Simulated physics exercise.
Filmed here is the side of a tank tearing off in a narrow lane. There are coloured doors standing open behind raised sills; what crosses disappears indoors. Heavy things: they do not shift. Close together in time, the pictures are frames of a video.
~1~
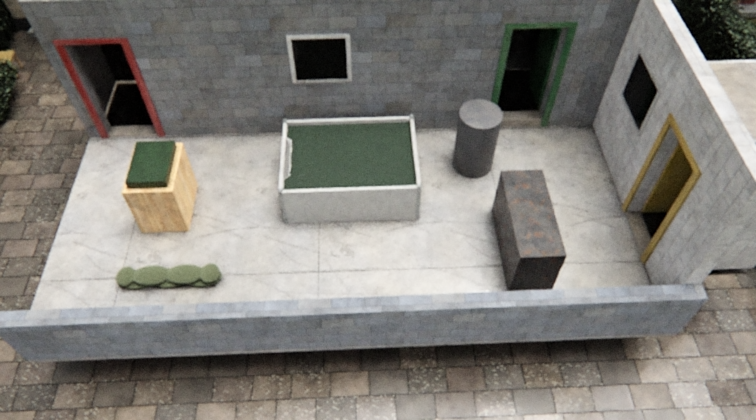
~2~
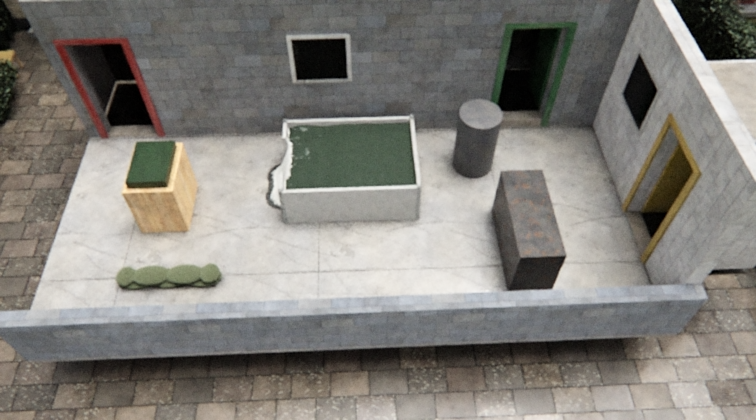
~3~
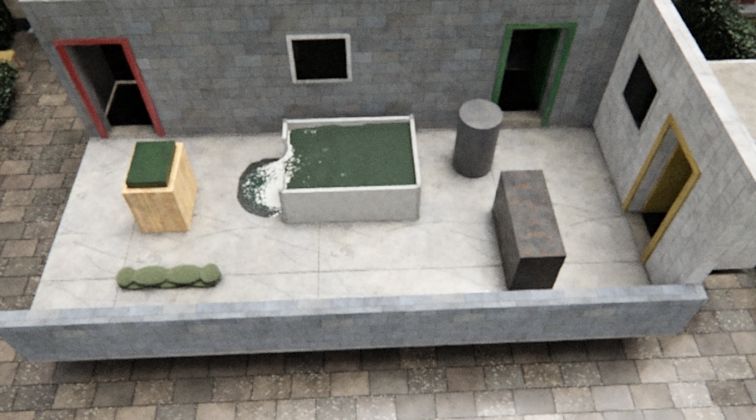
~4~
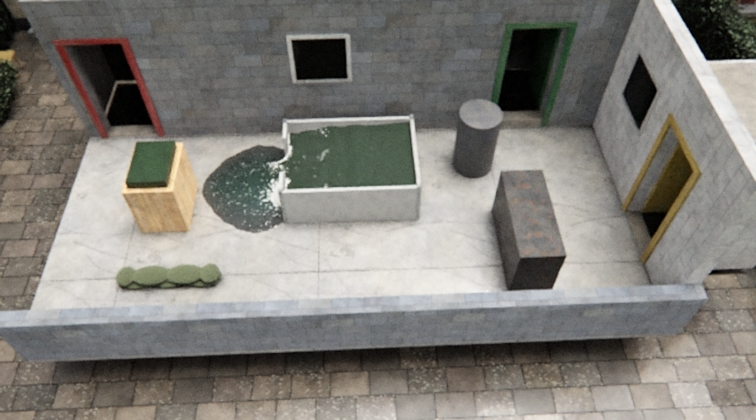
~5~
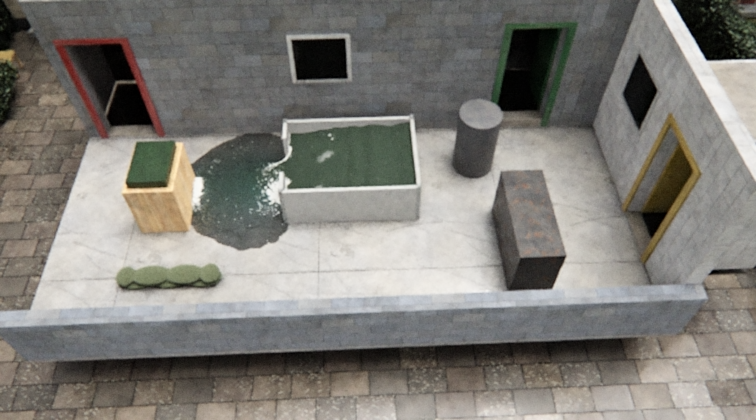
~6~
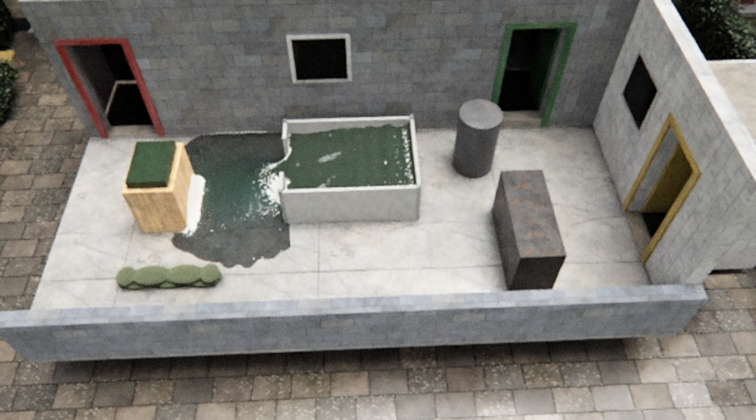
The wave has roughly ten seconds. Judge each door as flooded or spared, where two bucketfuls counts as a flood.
The green door is spared, the red door is flooded, the yellow door is spared.
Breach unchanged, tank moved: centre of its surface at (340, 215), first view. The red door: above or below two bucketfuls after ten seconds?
Well, the red door ends up short of the threshold.
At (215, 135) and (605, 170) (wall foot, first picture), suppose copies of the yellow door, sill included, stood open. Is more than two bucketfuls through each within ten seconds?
First exceeds it, then falls short.
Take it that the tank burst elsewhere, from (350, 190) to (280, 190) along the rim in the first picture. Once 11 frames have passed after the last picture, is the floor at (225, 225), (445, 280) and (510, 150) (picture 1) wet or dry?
Point one not reached; point two reached; point three not reached.
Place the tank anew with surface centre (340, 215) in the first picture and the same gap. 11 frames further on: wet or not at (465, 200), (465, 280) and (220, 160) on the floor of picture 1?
My reading is missed by the flood first, missed by the flood next and hit by the flood last.
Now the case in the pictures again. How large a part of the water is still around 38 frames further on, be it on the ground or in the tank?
Roughly 64 parts in a hundred.
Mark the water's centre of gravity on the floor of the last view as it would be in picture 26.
Around pixel (287, 197).
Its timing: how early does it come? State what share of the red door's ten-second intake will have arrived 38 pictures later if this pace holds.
Roughly 95 percent.
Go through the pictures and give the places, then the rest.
In the first frame, still water in the water tank at (349, 156).
In the second frame, water pours out at (289, 177) and has run to (280, 168).
In the third frame, water pours out at (289, 178) and has run to (244, 179).
In the fourth frame, water pours out at (289, 178) and has run to (208, 185).
In the fifth frame, water pours out at (289, 178) and has run to a hidden place.
In the sixth frame, water pours out at (289, 177) and has run to a hidden place.
A moment on, water covers 20 % of the floor; the green door not reached, the red door wet at the sill, nothing in, the yellow door not reached.
Next, water covers 35 % of the floor; the green door not reached, the red door over two buckets in, the yellow door not reached.
Then, water covers 50 % of the floor; the green door not reached, the red door over two buckets in, the yellow door not reached.
Later, water covers 60 % of the floor; the green door not reached, the red door far over two buckets in, the yellow door not reached.
In the end, water covers 75 % of the floor; the green door wet at the sill, nothing in, the red door far over two buckets in, the yellow door wet at the sill, nothing in.
